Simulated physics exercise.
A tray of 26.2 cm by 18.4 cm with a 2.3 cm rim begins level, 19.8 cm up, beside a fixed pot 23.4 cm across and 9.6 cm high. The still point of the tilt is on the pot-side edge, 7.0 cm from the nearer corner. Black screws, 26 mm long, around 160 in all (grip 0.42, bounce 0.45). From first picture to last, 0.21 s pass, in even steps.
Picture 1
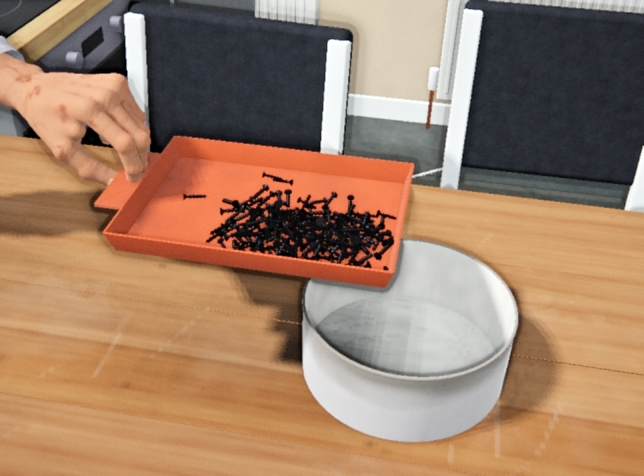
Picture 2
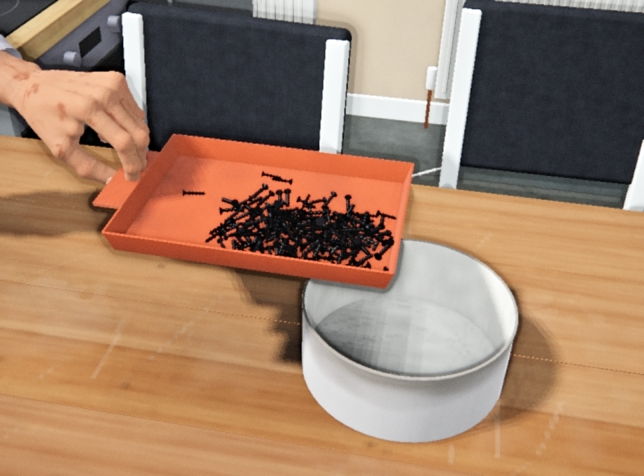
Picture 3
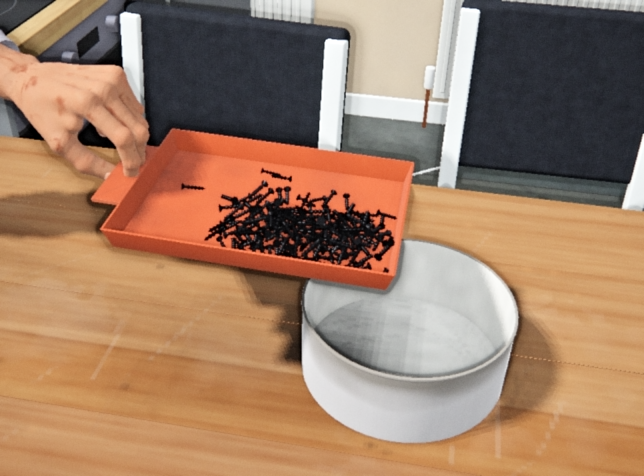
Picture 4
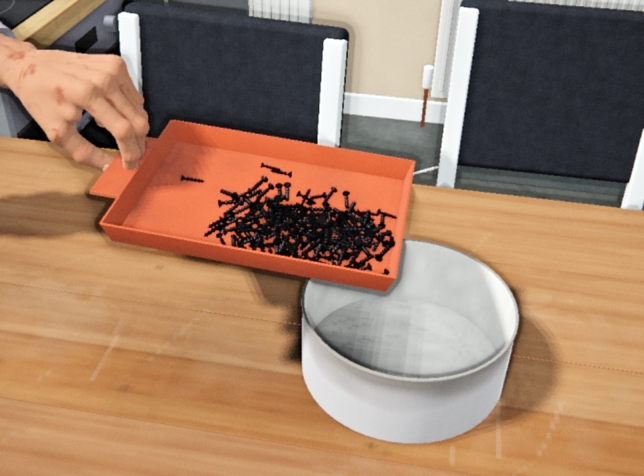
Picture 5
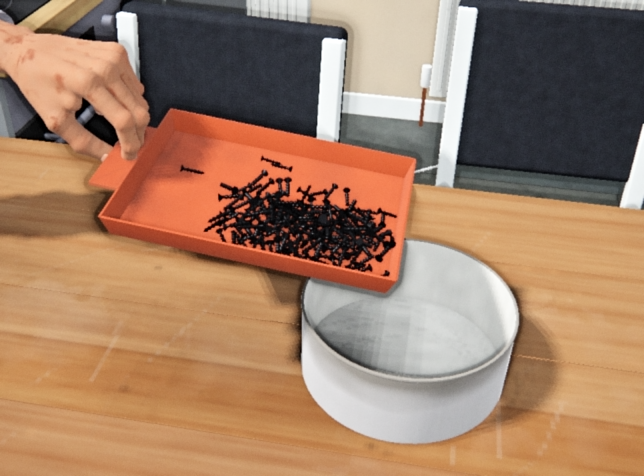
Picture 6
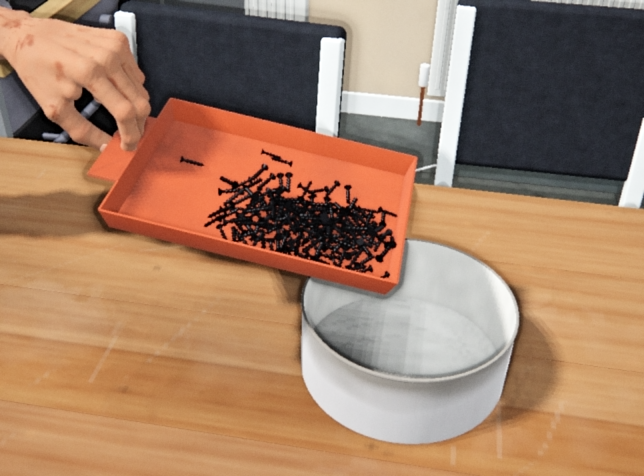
An orange tray holding a pile of black screws sat almost still at first, then a hand at its left end slowly raised that side slightly, its right edge staying over a round white pot.
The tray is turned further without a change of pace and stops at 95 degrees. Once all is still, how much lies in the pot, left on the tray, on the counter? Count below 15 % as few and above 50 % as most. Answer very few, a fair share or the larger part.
Pot: The larger part, tray: Very few, counter: A fair share.
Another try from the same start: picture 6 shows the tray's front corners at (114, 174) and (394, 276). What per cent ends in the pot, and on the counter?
Pot 80, counter 20.
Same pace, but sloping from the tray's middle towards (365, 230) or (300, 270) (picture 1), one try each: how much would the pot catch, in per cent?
About 90 and 45 per cent.
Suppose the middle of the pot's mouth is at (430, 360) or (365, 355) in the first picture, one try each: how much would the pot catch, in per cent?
Some 100 and 100 per cent.
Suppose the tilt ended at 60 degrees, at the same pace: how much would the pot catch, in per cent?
It would be near 20 per cent.
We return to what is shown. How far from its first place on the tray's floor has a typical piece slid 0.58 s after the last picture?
Some 4 cm.
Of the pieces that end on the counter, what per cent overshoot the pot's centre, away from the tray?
Roughly 70 per cent.
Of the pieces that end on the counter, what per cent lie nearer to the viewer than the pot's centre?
Roughly 100 per cent.
Then, 0.58 s after the last picture, tilt 50 degrees; the tray holds 100 %, the pot 0 %.
Then, 0.98 s after the last picture, tilt 77 degrees; the tray holds 70 %, the pot 5 %.
Then, 1.45 s after the last picture, tilt 95 degrees; the tray holds 0 %, the pot 55 %.
In the end, pot 60 %, tray 0 %, counter 40 %.
